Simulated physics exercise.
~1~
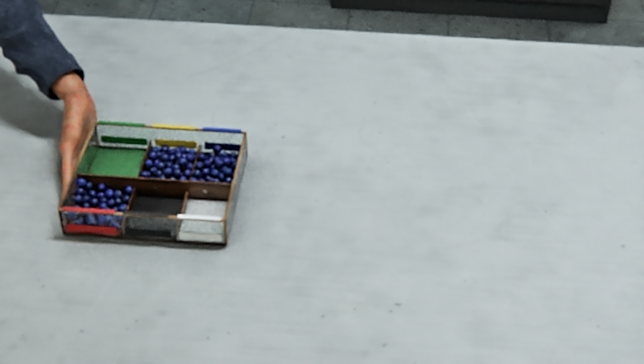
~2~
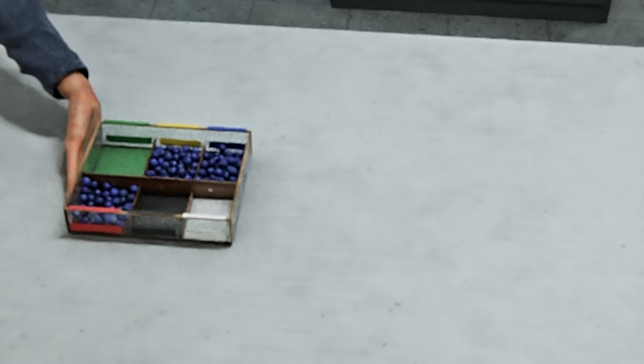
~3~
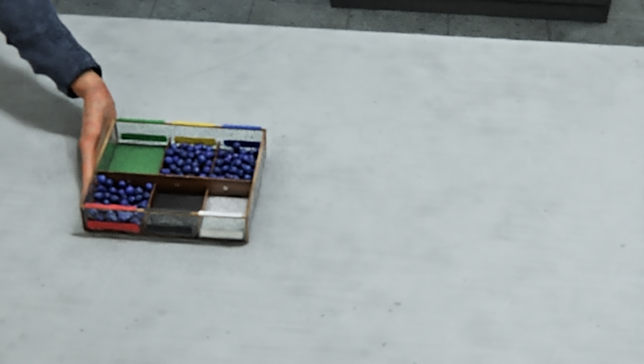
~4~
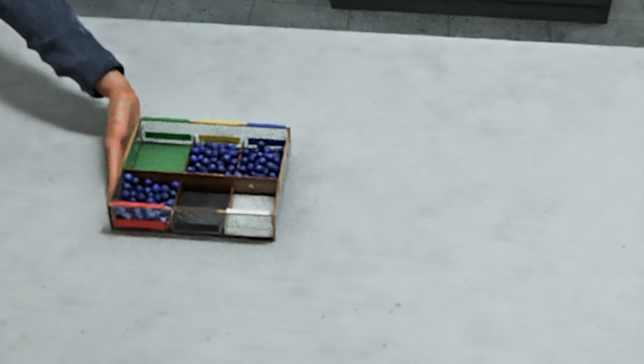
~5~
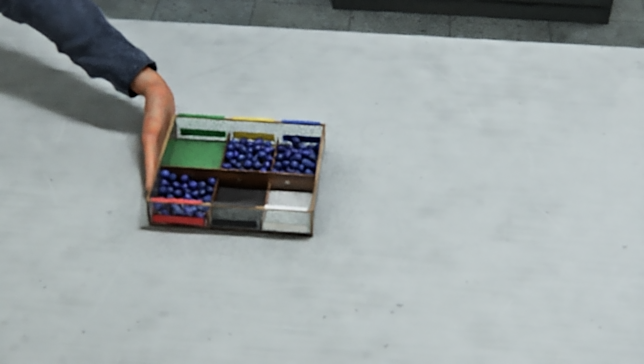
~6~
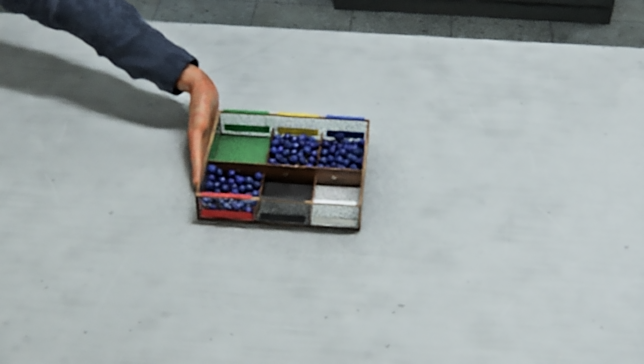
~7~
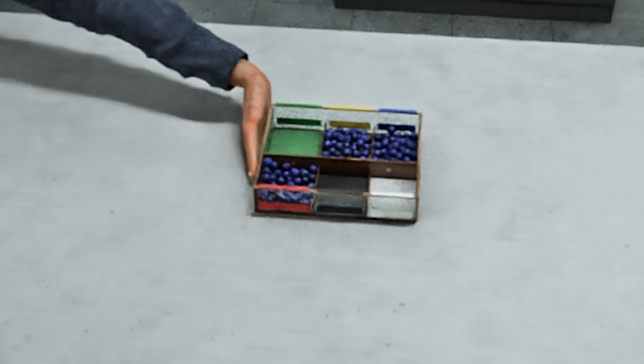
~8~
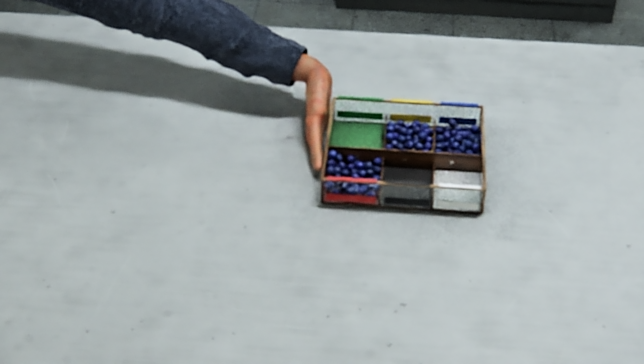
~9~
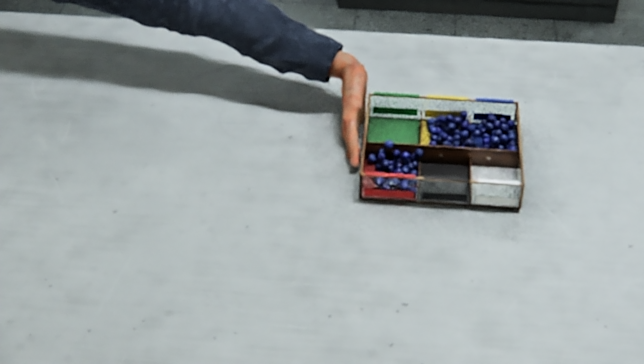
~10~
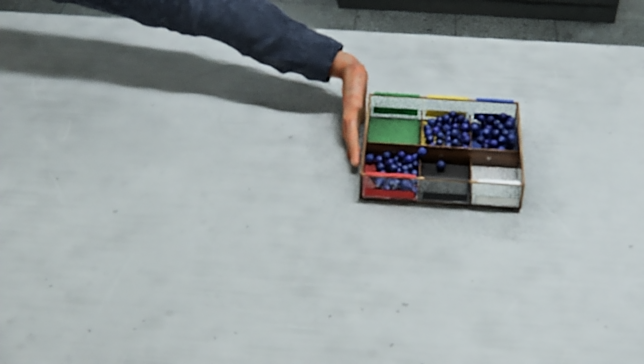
A hand pushes a divided tray of blueberries rightward, then stops as some berries shift.
